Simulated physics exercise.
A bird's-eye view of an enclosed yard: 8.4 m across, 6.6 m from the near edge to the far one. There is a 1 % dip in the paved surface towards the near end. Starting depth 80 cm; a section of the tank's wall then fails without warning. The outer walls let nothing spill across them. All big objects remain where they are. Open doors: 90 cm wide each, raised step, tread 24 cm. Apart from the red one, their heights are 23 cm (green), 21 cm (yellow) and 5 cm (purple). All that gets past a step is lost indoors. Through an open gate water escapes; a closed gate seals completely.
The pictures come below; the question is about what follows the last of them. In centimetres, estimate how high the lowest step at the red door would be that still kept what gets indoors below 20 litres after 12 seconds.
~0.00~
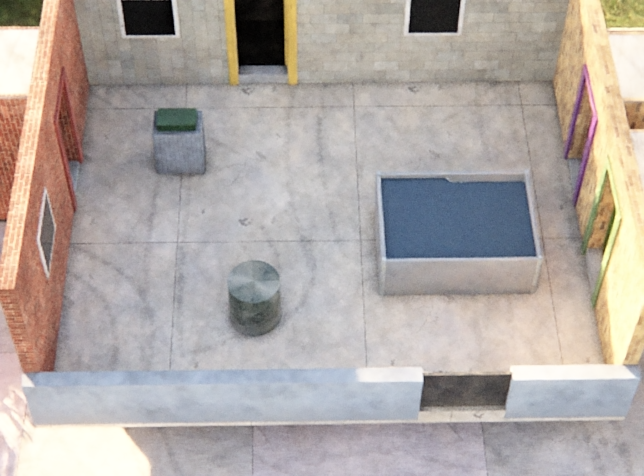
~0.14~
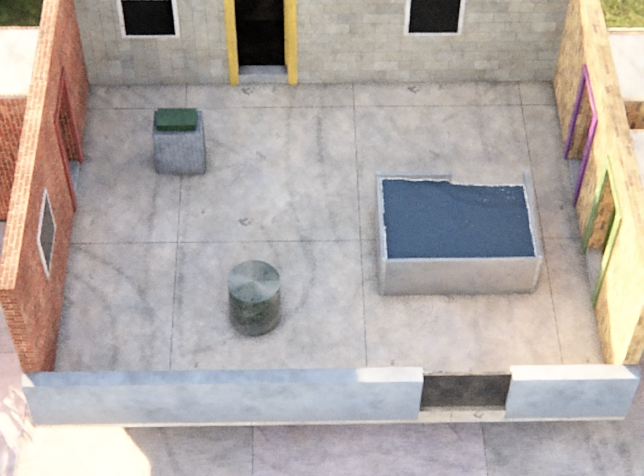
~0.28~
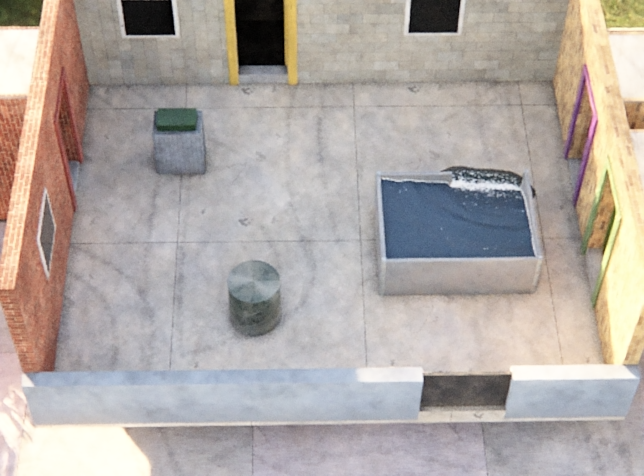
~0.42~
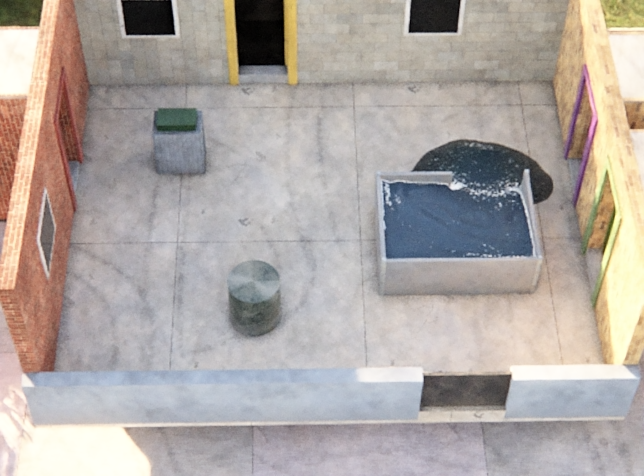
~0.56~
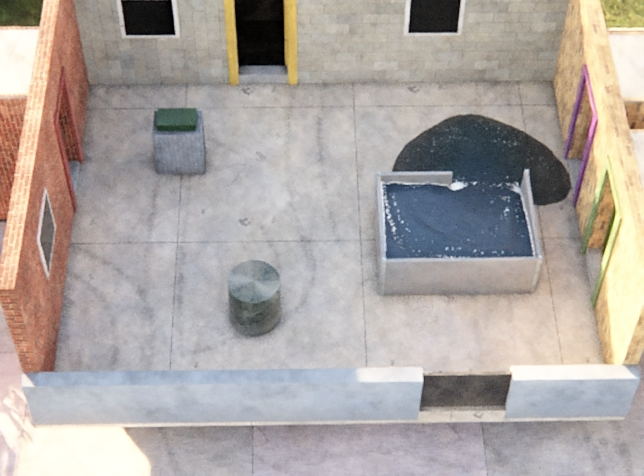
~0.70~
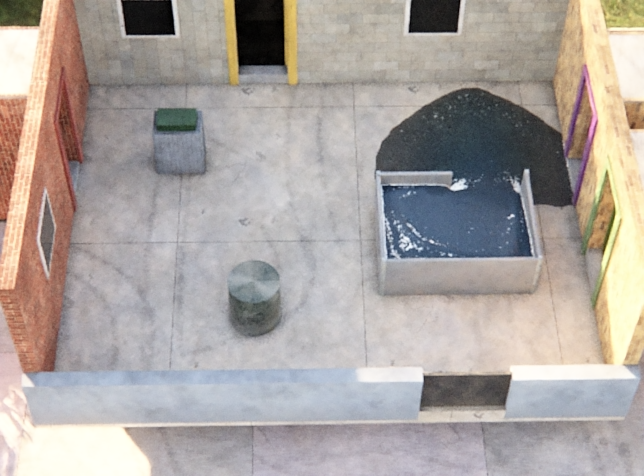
It comes to roughly 6.5 cm.
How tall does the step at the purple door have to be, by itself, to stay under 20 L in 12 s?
For the purple door, about 16 cm.
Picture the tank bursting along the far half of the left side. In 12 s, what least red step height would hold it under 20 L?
That way, roughly 21 cm.
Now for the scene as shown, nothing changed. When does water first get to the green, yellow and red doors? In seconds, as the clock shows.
Green at 4.0 s, yellow at 2.0 s and red at 4.5 s.
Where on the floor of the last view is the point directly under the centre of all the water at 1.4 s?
My guess is close to (466, 208).
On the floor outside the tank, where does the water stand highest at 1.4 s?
Around (549, 92).
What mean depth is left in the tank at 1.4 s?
On average, around 51 cm.
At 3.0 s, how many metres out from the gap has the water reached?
Some 6.4 m out.
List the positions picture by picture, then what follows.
The first frame shows the tank at (457, 218) is whole and still, 80 cm deep; the red door at (68, 144) is dry.
In the second frame, the front is at a hidden place, 0.3 m from the gap on the far side; 0.3 m2 of floor is wet, 80 cm left at the back.
In the third frame, the front is at (452, 171), 0.8 m from the gap on the far side; 1.1 m2 of floor is wet, 80 cm left at the back.
In the fourth frame, the front is at (462, 143), 1.5 m from the gap on the far side; 2.5 m2 of floor is wet, 77 cm left at the back.
In the fifth frame, the gap is on the far side, the front 2.0 m out at (456, 120); the back of the tank holds 70 cm.
In the sixth frame, the gap is on the far side, the front 2.7 m out at (460, 93); the back of the tank holds 68 cm; the red door at (68, 144), 6.9 m from the gap, is still 5.2 m from the nearest water.
After 1.4 s water covers 20 % of the floor, deepest (57 cm) near (549, 92); it has not reached the red door.
After 3.0 s water covers 30 % of the floor, deepest (32 cm) near (496, 137); it has not reached the red door.
After 12.0 s water covers 95 % of the floor, deepest (14 cm) near (51, 403); 5 cm at the red door, 14 litres in over its 7 cm step.
At the red door as built, the water arrived by 4.3 s and peaked near 9 cm at 7.0 s.
Run again over the same 12 s with other heights there, 36 litres in over 5 cm, 14 litres over 7 cm. The limit of 20 litres is kept from about 6.5 cm up.
